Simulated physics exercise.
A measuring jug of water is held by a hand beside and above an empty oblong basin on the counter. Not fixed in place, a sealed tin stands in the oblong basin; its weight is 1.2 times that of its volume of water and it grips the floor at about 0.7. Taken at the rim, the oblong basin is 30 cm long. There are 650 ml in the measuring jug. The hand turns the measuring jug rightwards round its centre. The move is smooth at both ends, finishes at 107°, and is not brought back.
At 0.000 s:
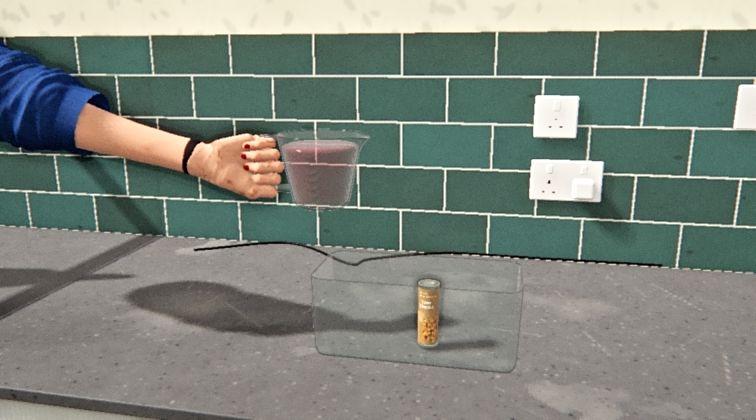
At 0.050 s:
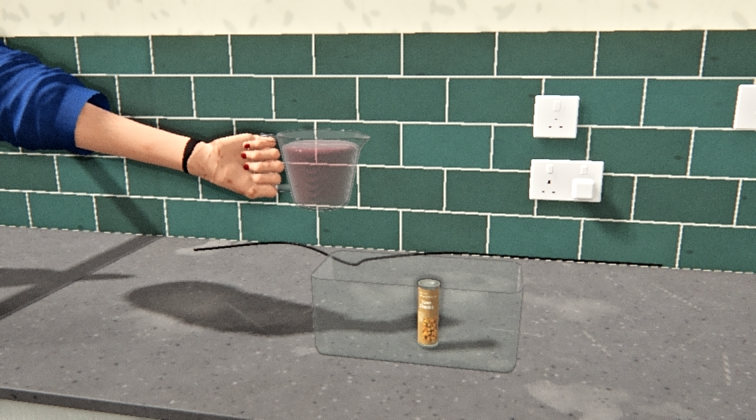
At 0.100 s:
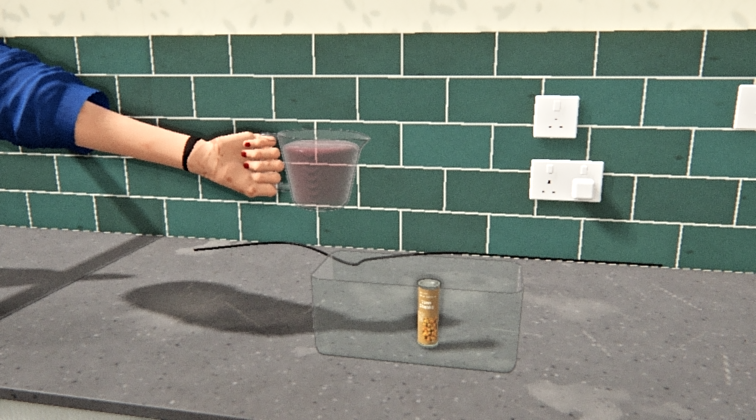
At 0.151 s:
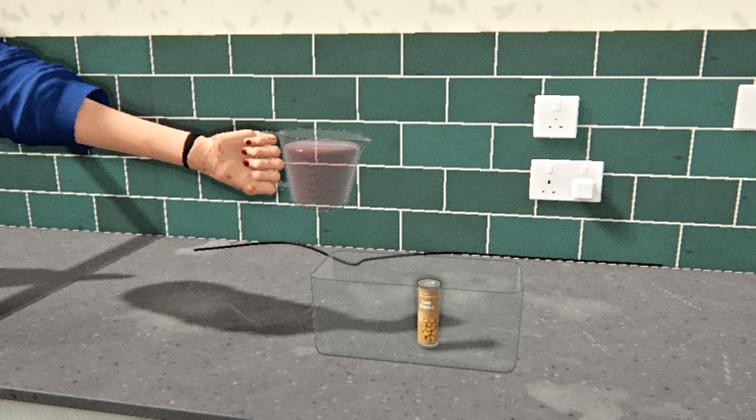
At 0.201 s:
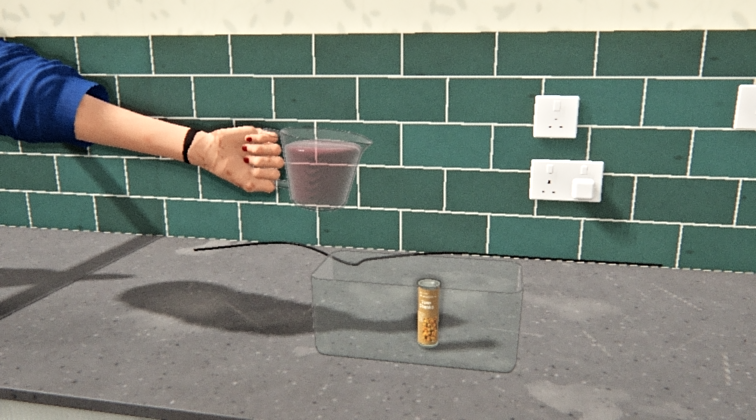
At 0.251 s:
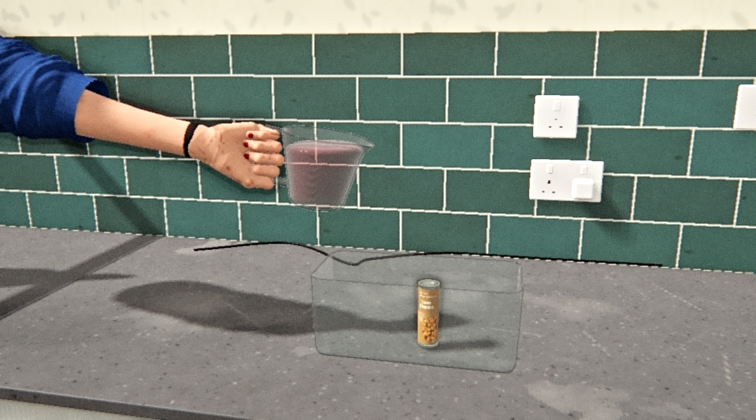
A hand slowly tilts a jug of dark reddish liquid slightly rightwards above a clear basin.
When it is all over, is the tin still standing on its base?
It is tipped over.
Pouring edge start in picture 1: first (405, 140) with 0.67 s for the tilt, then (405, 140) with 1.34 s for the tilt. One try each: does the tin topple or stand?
First it tips over; then it stays on its base.
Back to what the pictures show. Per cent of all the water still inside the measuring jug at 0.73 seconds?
I reckon about 70 in a hundred is still held.
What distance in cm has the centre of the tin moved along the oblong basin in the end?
8.0 cm.
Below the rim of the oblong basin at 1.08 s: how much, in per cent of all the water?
74 per cent or thereabouts.
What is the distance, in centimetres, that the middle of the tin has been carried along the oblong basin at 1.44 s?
Around 8 centimetres.
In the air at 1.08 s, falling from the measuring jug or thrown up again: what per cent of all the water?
In-air share: About 14 %.
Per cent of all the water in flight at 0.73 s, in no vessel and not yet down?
At that moment, about 20 percent.
After 0.73 s the tilt is 61° and 70 per cent is still to pour; the tin stands where it began.
After 1.08 s the tilt is 97° and 12 per cent is still to pour; the tin stands 2 cm from where it began.
After 1.44 s the tilt is 107° and 0 per cent is still to pour; the tin lies on its side.
After 1.84 s the tilt is 107° and 0 per cent is still to pour; the tin lies on its side.
In the end the tin lies on its side.
